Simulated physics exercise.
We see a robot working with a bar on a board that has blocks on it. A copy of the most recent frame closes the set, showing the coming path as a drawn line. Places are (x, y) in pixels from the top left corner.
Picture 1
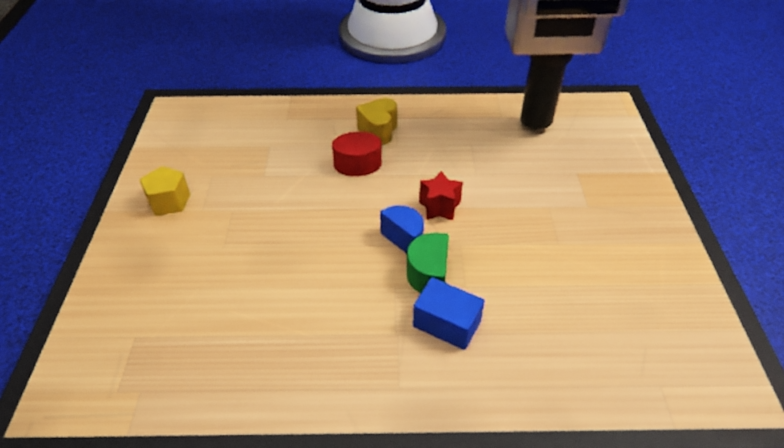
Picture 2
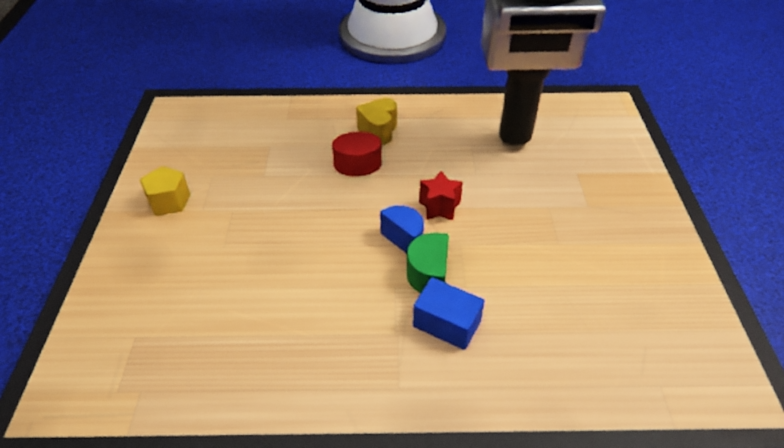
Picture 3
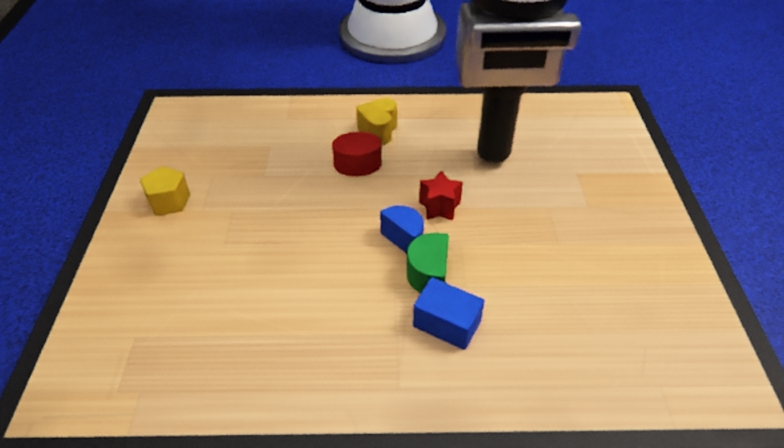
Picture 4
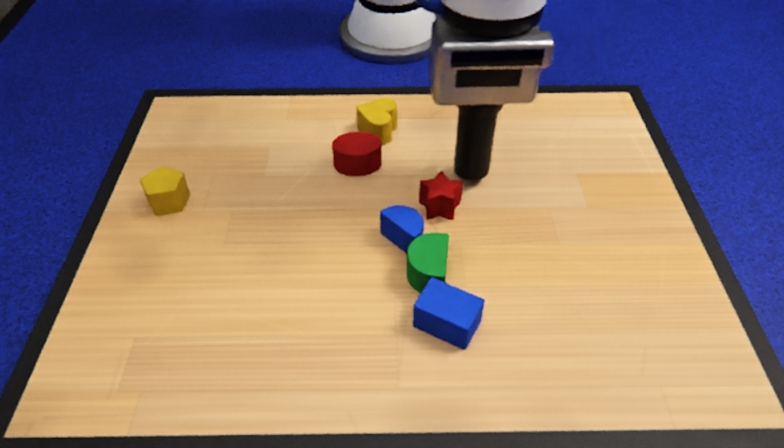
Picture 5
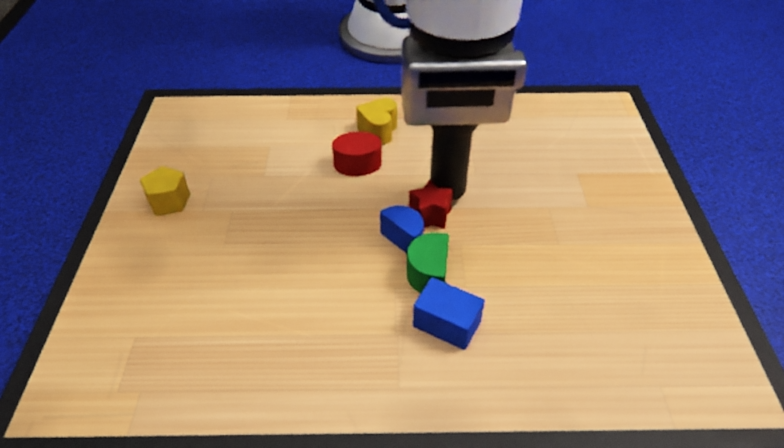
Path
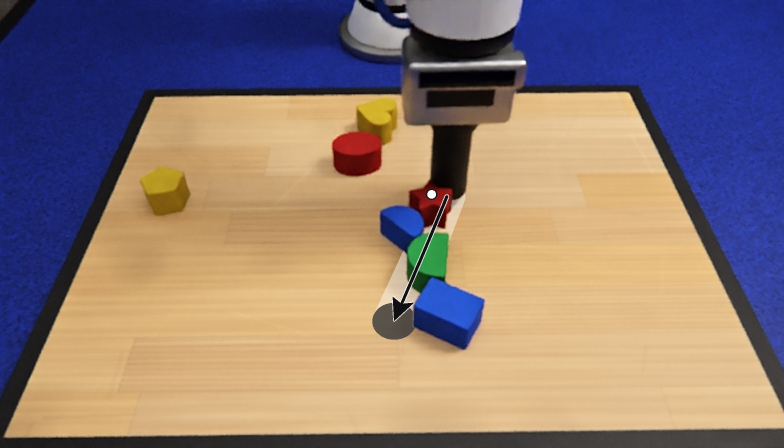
On a wooden board edged in black over a blue surface, colourful blocks sit scattered as a robot arm holds a dark bar near the upper right. The bar moves steadily down and left toward the red star, then nudges it slightly down-left, while the other blocks stay still.
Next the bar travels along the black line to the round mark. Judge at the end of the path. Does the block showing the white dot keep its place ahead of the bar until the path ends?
It seems not.
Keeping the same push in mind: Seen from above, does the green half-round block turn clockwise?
No, that is not what happens.
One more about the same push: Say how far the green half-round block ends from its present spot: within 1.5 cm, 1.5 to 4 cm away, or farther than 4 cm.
More than 4 cm.
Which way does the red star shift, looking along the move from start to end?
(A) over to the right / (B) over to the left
The one that fits is A, over to the right.
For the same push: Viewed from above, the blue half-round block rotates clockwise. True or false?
That claim is true.
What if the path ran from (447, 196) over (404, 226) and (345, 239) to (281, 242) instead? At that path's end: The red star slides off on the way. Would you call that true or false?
That claim is true.
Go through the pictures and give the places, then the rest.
In the first frame, bar tip (537, 120); block tops, blue half-round block (405, 218); green half-round block (430, 252); red star (441, 185); blue rectangular block (449, 302).
In the second frame, bar (516, 135); blocks unchanged.
In the third frame, bar (494, 151); blocks unchanged.
In the fourth frame, bar (471, 169); blocks unchanged.
In the fifth frame, bar (448, 188); blue half-round block (405, 218); green half-round block (430, 252); red star (432, 194); blue rectangular block (449, 302).
Path on the board, in a line from (447, 196) to (394, 321); the dot is on the red star.
On the path given first. One third of the way, bar (432, 226); blue half-round block (378, 243), turned 50° clockwise; green half-round block (421, 271); red star (412, 234); blue rectangular block (451, 314), turned 30° anticlockwise.
Two thirds of the way, bar (414, 267); blue half-round block (346, 268), turned 65° clockwise; green half-round block (397, 313), turned 25° anticlockwise; red star (382, 269), turned 25° clockwise; blue rectangular block (454, 333), turned 80° anticlockwise.
At the end, bar (394, 313); blue half-round block (327, 270), turned 90° clockwise; green half-round block (386, 336), turned 75° anticlockwise; red star (354, 290), turned 70° clockwise; blue rectangular block (454, 334), turned 80° anticlockwise.
